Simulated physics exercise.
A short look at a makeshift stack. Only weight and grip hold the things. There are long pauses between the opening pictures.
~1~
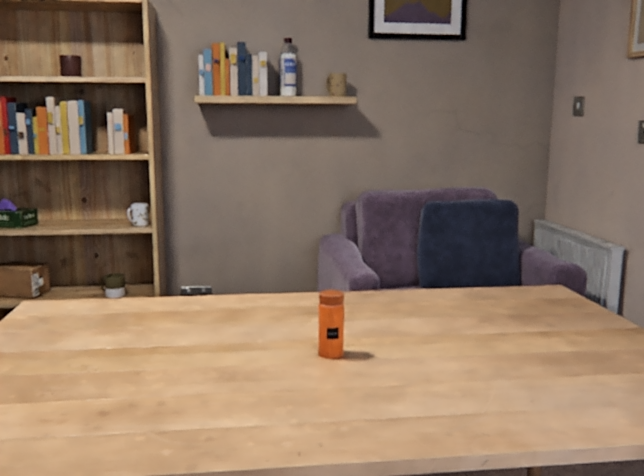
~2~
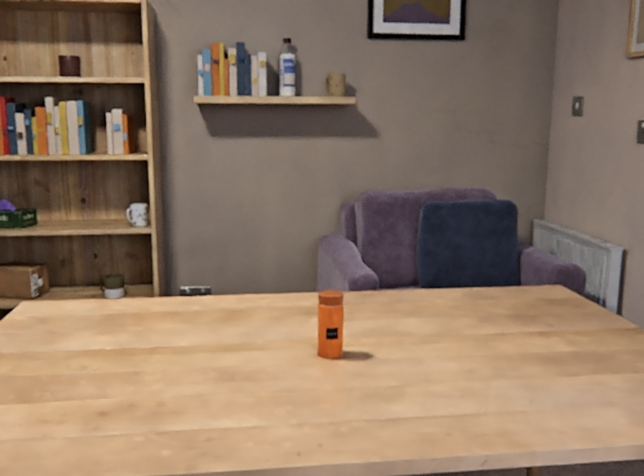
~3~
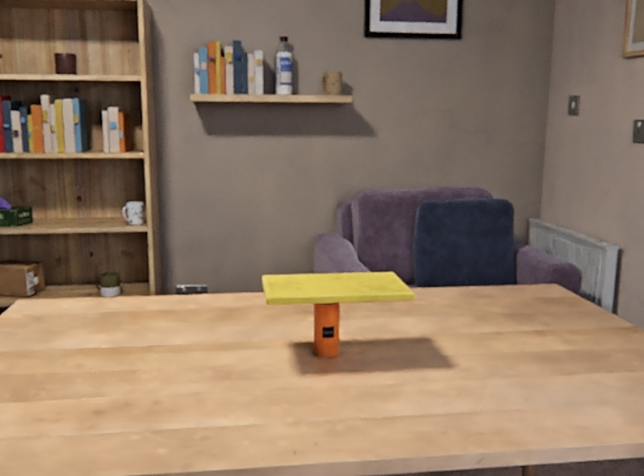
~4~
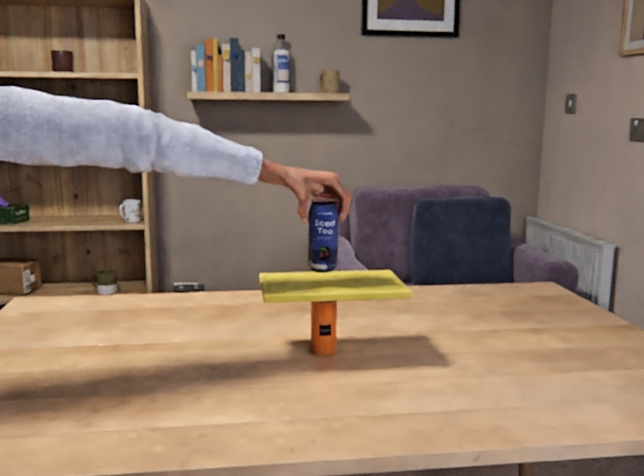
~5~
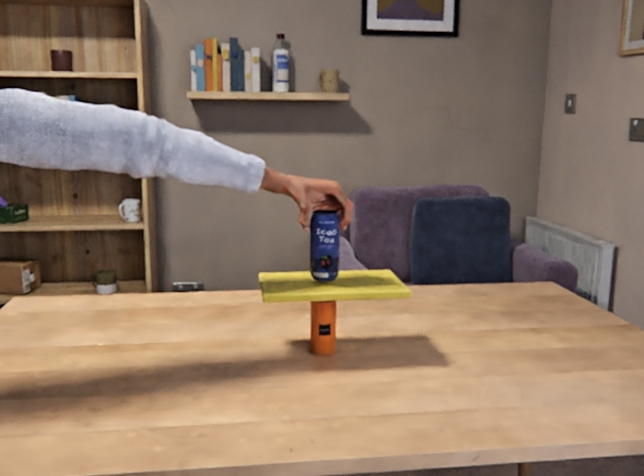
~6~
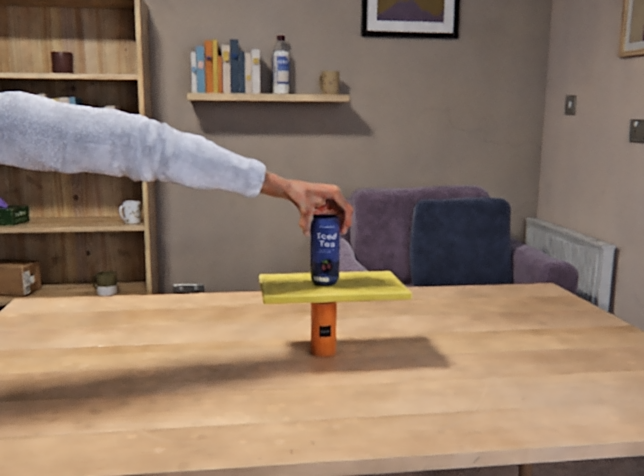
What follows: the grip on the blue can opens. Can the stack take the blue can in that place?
It keeps its balance.
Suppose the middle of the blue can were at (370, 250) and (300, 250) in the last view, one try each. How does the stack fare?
First, it comes apart; second, it keeps its balance.
Then, 0.10 s on from there, no change.
Then, 0.40 s on from there, blue can resting near (325, 250).
In the end, all 3 unmoved. At the end, from the last picture's camera, blue can near (325, 250). The stack holds.
